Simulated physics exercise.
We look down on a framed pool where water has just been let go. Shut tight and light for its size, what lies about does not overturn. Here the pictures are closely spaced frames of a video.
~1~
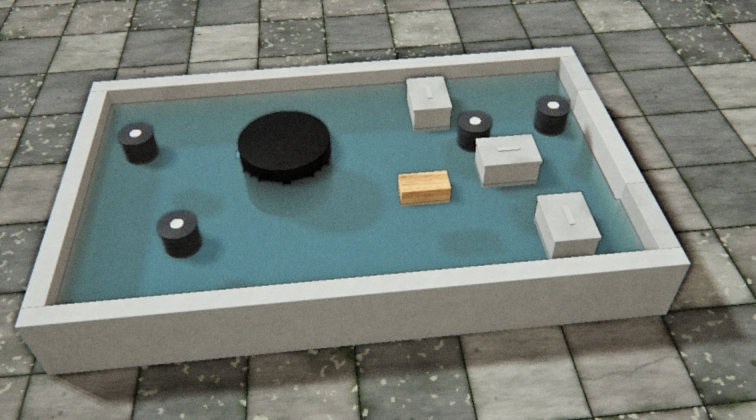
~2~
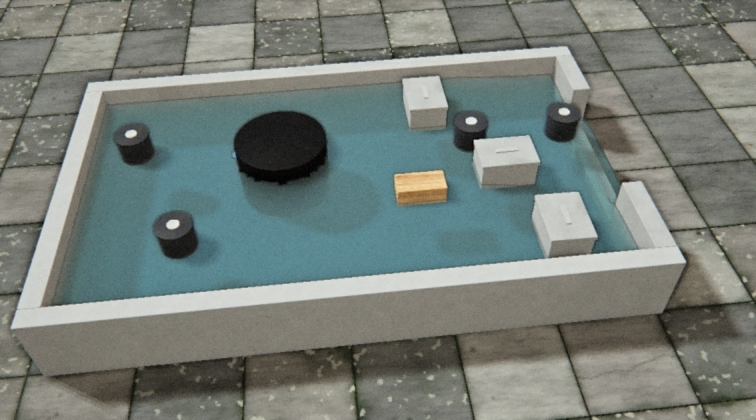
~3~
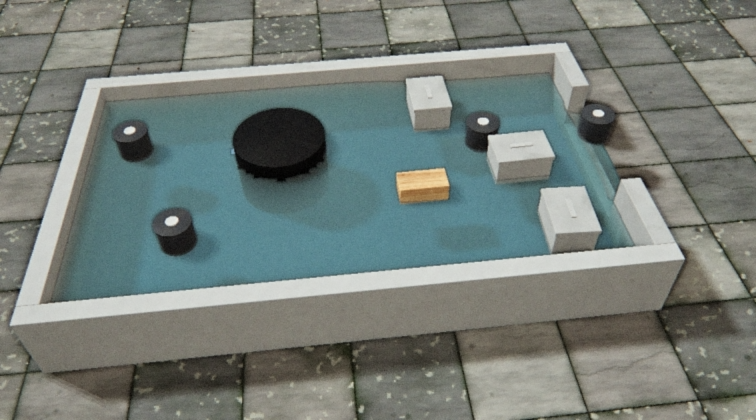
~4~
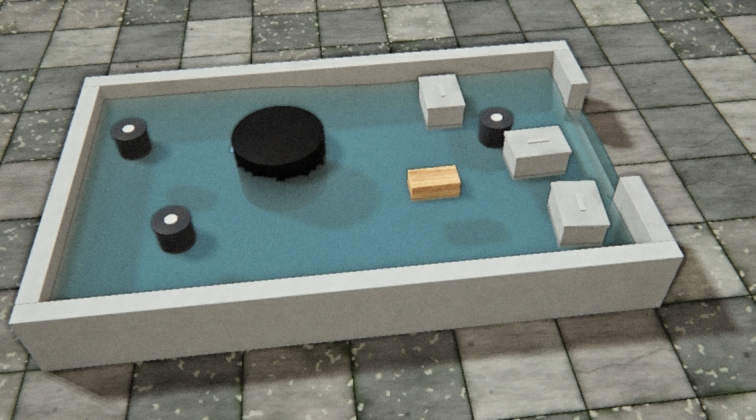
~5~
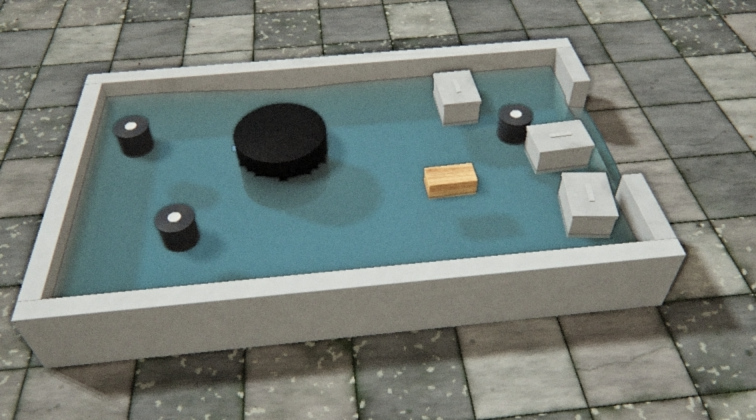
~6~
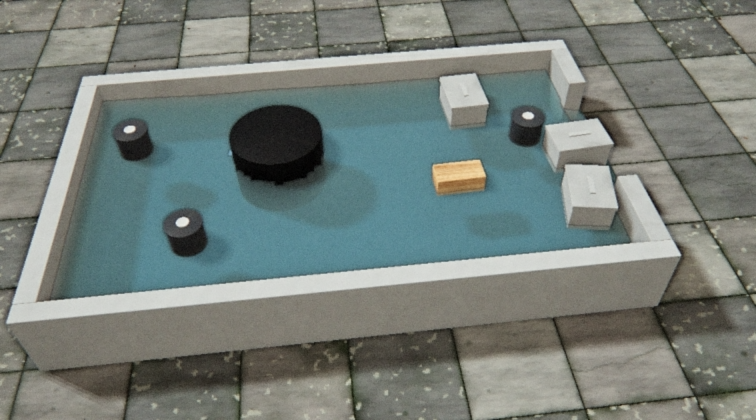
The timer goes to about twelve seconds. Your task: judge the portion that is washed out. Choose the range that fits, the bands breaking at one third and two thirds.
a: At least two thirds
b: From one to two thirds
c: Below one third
a.
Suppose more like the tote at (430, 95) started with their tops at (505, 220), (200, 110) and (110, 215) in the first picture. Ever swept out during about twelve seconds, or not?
The first leaves, the second does not leave, and the third does not leave.
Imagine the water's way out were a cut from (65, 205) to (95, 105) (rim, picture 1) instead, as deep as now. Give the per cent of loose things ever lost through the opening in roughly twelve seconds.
Estimate: Near 20 per cent.
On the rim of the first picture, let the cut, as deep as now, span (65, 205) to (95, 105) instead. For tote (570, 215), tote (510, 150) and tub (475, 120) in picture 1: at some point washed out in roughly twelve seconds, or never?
Note - 1: Retained; 2: Retained; 3: Retained.
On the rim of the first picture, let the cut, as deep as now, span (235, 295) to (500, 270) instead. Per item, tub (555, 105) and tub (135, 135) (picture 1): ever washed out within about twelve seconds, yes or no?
Outcome by order: Not lost; not lost.
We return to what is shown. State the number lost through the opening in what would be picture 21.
Tally: 6.
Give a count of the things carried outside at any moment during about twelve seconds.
Result - 6.
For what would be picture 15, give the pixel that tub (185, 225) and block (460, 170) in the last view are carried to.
(229, 231) and (574, 153), approximately.
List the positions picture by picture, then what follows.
In the first frame, a tote at (509, 150) floats; a tub at (475, 122) floats; 0 of 8 have shifted.
In the second frame, a tote at (507, 151), afloat; a tub at (471, 122) floats; 1 of 8 have shifted.
In the third frame, a tote at (521, 146), afloat, close to its start; a tub at (483, 122), afloat, close to its start; 4 of 8 have shifted.
In the fourth frame, a tote at (538, 142) floats, close to its start; a tub at (497, 118), afloat, close to its start; 6 of 8 have shifted.
In the fifth frame, a tote at (560, 136), afloat, a stride from its start; a tub at (516, 115), afloat, close to its start; 6 of 8 have shifted.
In the sixth frame, a tote at (579, 135) floats, a stride from its start; a tub at (528, 117) floats, a stride from its start; 7 of 8 have shifted.
A moment on, 2 of 8 are out; 6 afloat.
Next, 5 of 8 are out; 3 afloat.
Later, 6 of 8 are out; 2 afloat.
In the end, 6 of 8 are out; 2 afloat.
